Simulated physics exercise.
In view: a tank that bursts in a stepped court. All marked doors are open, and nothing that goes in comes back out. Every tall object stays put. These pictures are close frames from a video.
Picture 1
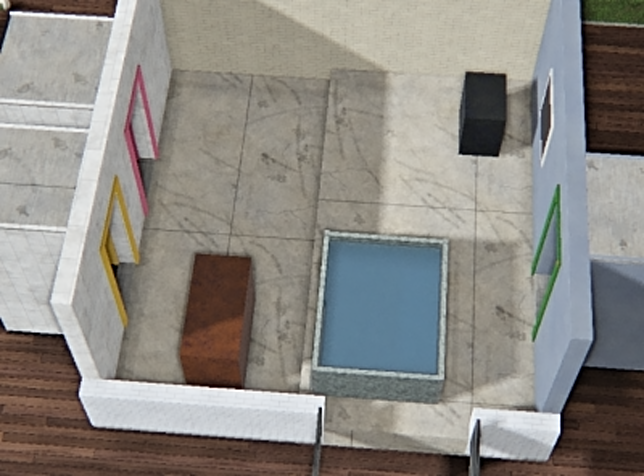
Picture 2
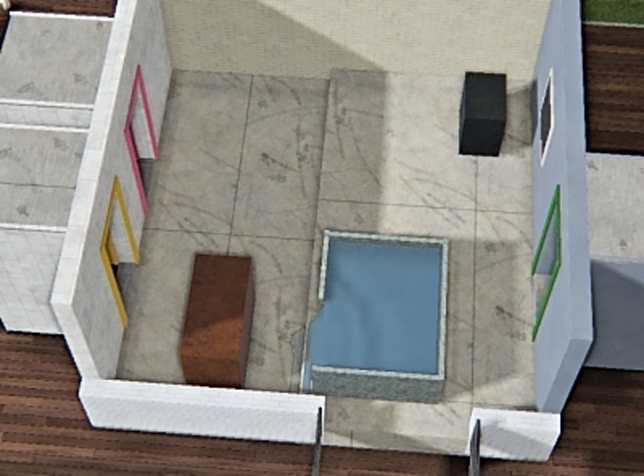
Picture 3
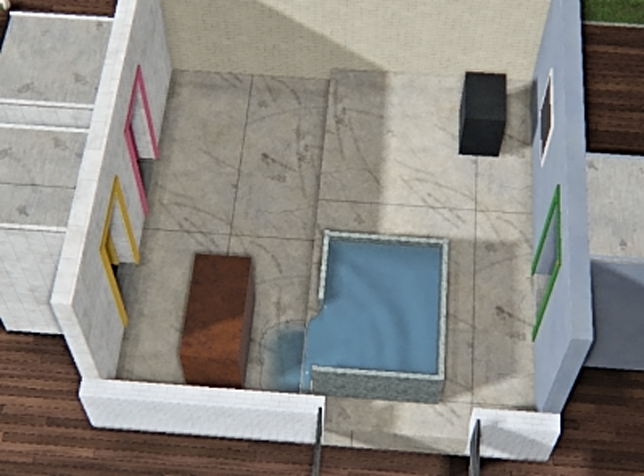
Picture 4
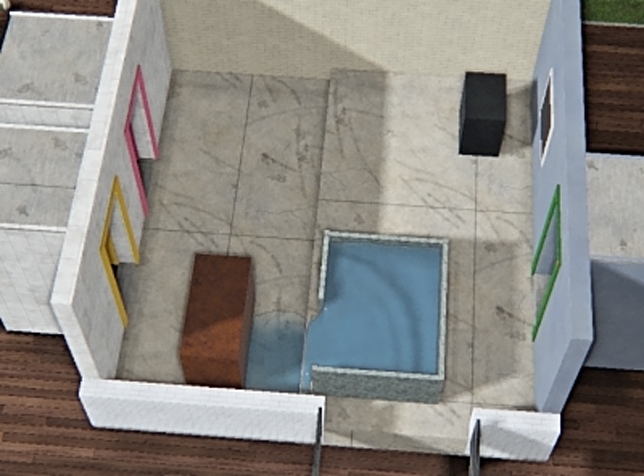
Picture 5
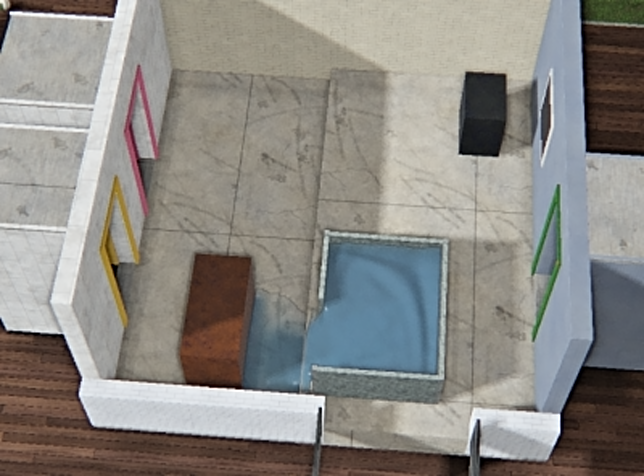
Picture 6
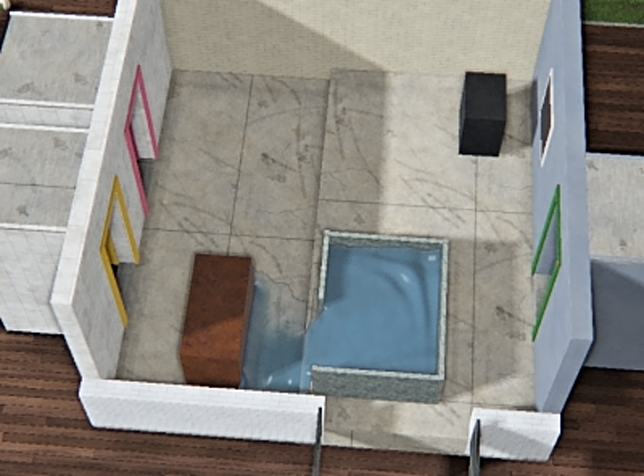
In a walled court with a stone floor, the left side of a blue water tank burst open, and water poured out across the floor and spread against the reddish-brown block beside it.
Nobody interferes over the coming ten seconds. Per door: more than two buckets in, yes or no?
Green door no, pink door yes, yellow door yes.
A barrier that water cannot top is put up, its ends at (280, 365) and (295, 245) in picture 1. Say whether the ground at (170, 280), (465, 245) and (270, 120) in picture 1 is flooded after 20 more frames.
One after the other: Awash, dry, covered.
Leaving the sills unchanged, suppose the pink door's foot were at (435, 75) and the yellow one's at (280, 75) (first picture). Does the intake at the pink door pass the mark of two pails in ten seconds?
From what I can tell, the pink door does not reach it.
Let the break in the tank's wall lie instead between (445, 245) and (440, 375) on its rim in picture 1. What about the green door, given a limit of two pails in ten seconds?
Then: The green door lets more in.
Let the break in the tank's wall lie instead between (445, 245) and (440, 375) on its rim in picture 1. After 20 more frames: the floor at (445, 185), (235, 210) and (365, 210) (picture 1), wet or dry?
Submerged, bone-dry, bone-dry.
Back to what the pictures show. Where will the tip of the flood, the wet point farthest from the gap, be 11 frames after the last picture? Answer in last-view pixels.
Close to (319, 84).
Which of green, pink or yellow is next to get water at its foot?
My pick is the yellow-painted one.
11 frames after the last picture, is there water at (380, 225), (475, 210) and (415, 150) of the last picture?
First spot not wet, second not wet, third not wet.
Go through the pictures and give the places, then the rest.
Still water in the tank at (382, 306), in the first frame.
The front is at (306, 332), out from the gap at (320, 349), in the second frame.
Water pours out at (320, 351) and has run to (272, 333), in the third frame.
Water pours out at (320, 351) and has run to (256, 320), in the fourth frame.
Water pours out at (320, 351) and has run to a hidden place, in the fifth frame.
The front is at a hidden place, out from the gap at (320, 351), in the sixth frame.
A moment on, water covers 20 % of the floor; the green door not reached, the pink door not reached, the yellow door not reached.
Next, water covers 40 % of the floor; the green door not reached, the pink door not reached, the yellow door wet at the sill, nothing in.
Then, water covers 55 % of the floor; the green door not reached, the pink door wet at the sill, nothing in, the yellow door under two buckets in.
Later, water covers 50 % of the floor; the green door not reached, the pink door over two buckets in, the yellow door under two buckets in.
In the end, water covers 50 % of the floor; the green door not reached, the pink door far over two buckets in, the yellow door far over two buckets in.
